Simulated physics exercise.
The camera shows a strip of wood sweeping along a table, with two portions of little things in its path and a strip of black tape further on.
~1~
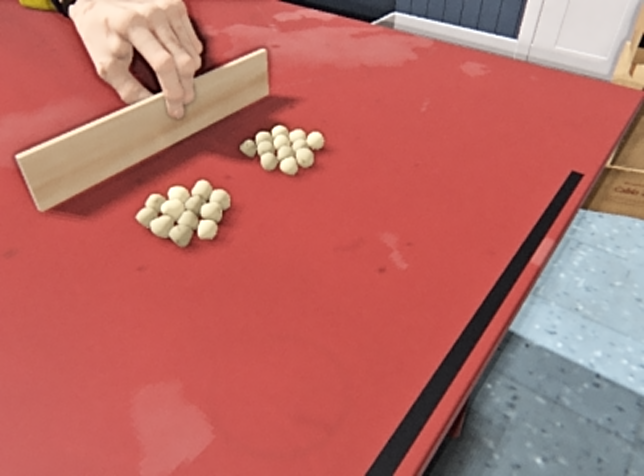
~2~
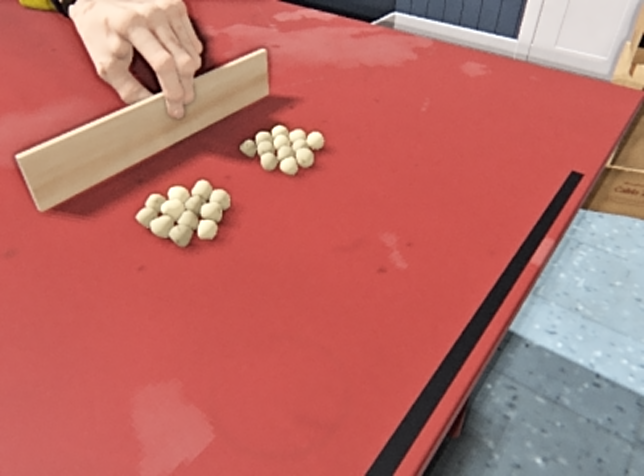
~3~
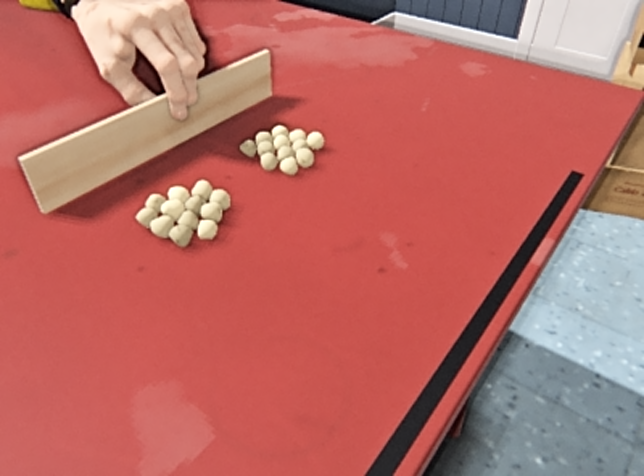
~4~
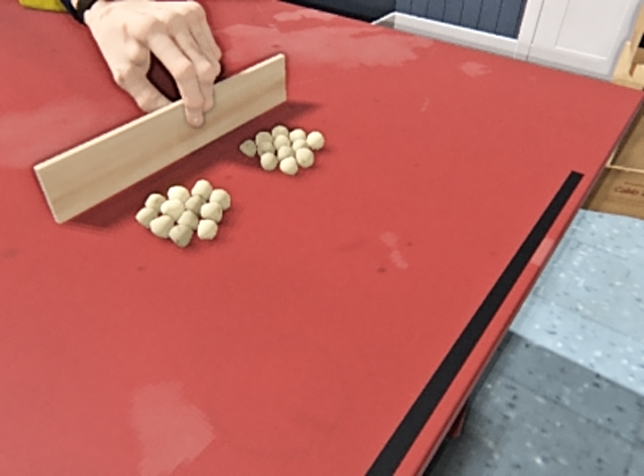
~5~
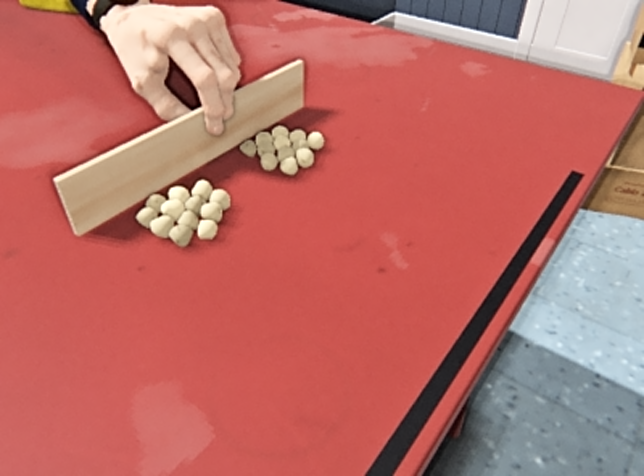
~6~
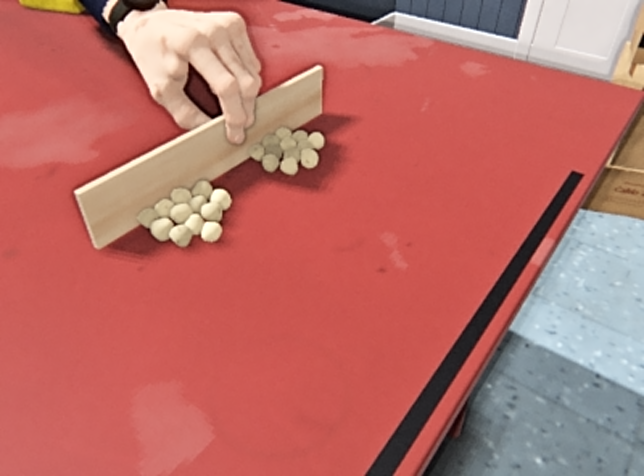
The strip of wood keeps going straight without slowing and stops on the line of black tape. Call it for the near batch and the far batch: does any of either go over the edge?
Near batch: Yes, some goes over. Far batch: Yes, some goes over.
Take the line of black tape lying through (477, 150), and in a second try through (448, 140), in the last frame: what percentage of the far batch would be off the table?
About 0 % and 0 %.
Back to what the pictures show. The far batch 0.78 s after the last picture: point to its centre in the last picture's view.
(397, 192) or so.
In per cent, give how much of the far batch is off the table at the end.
Some 100 %.
Then, 0.78 s after the last picture, strip of wood still moving, near (357, 171); near batch all on the table, its front near (347, 293); far batch all on the table, its front near (431, 191).
Then, 1.57 s after the last picture, strip of wood stopped at the black tape; near batch about a third over the edge; far batch about a quarter over the edge.
Then, 1.85 s after the last picture, strip of wood stopped at the black tape; near batch all over the edge; far batch all over the edge.
At rest, strip of wood stopped at the black tape; near batch all over the edge; far batch all over the edge.
